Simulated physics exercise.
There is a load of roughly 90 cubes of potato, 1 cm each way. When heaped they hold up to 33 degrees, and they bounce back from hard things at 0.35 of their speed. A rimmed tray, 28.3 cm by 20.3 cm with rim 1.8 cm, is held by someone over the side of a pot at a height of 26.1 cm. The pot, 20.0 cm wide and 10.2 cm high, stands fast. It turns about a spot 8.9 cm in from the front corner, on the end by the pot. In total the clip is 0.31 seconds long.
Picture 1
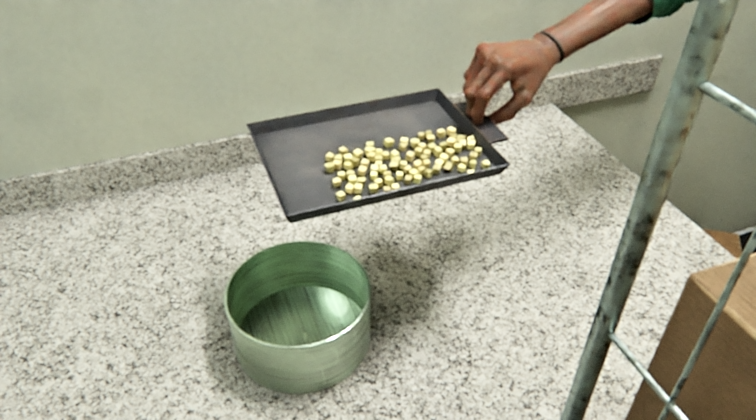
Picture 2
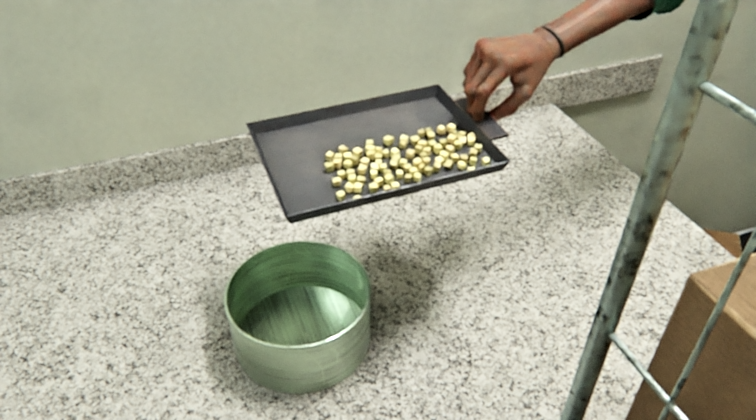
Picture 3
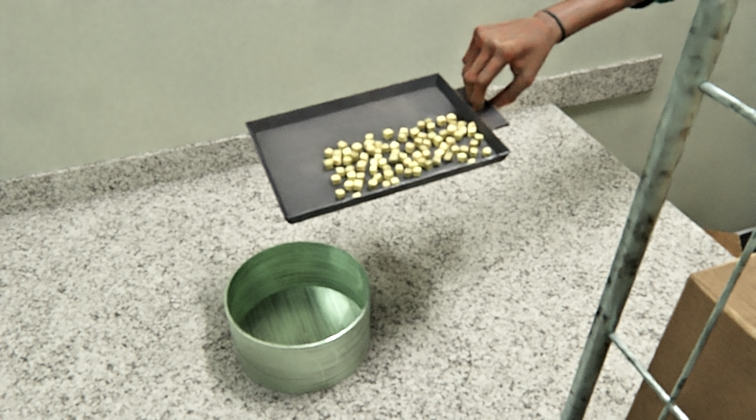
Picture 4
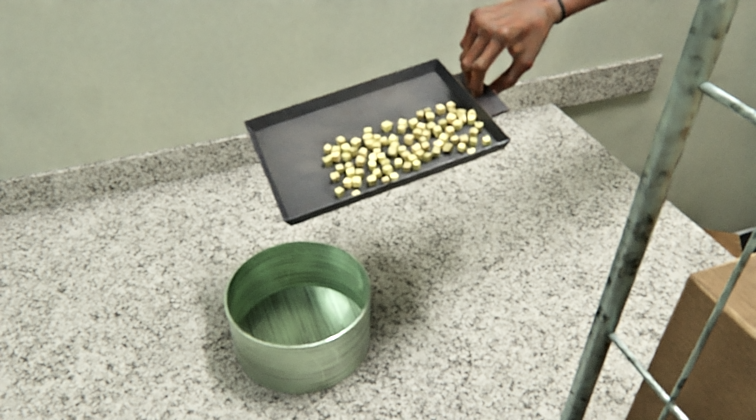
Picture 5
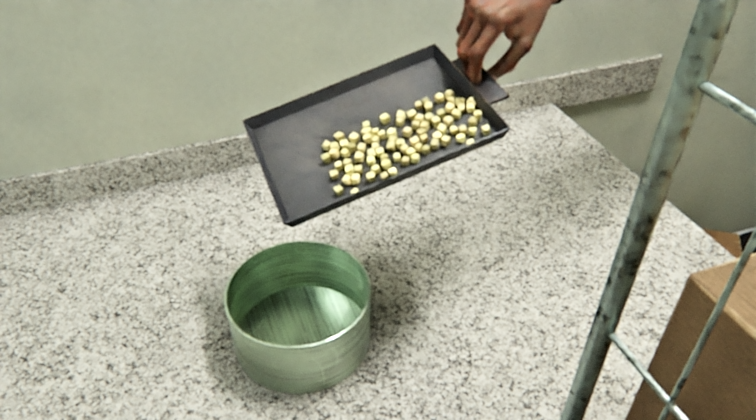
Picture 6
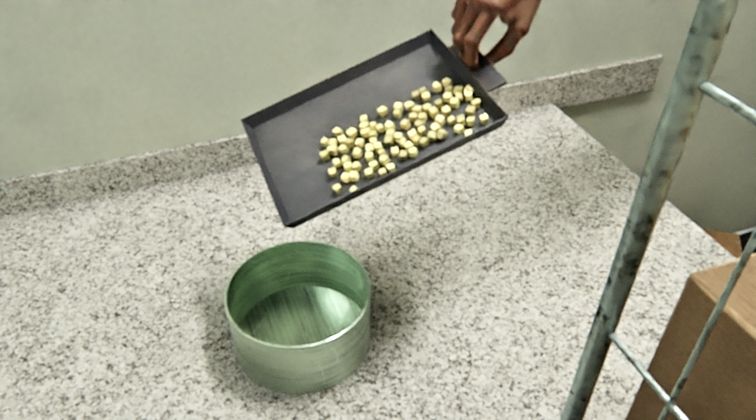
On a speckled stone counter, a hand grips the right end of a dark rimmed tray of pale yellow cubes above a green pot, then rises, steadily tilting the tray down toward the left while the cubes stay clustered.
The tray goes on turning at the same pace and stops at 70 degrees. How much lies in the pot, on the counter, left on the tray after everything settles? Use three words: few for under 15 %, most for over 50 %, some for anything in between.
Pot: Some; counter: Some; left on the tray: Some.
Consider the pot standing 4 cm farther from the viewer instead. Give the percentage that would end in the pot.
20 per cent.
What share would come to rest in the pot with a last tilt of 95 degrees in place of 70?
That comes out at some 65 per cent.
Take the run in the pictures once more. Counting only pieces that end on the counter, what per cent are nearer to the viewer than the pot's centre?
Share: Roughly 80 %.
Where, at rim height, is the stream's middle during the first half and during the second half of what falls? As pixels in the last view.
I'd mark about (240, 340) for the first half and about (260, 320) for the second.
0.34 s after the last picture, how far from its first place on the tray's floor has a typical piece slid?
4 cm.
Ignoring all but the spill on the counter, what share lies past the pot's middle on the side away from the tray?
Roughly 100 percent of the spill.
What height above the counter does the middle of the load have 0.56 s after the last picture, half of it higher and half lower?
I'd put it near 26 cm.
Then, 0.34 s after the last picture, tilt 44 degrees; the tray holds 100 %, the pot 0 %.
Then, 0.56 s after the last picture, tilt 61 degrees; the tray holds 75 %, the pot 0 %.
Then, 0.89 s after the last picture, tilt 70 degrees; the tray holds 25 %, the pot 40 %.
In the end, pot 45 %, counter 35 %, tray 25 %.
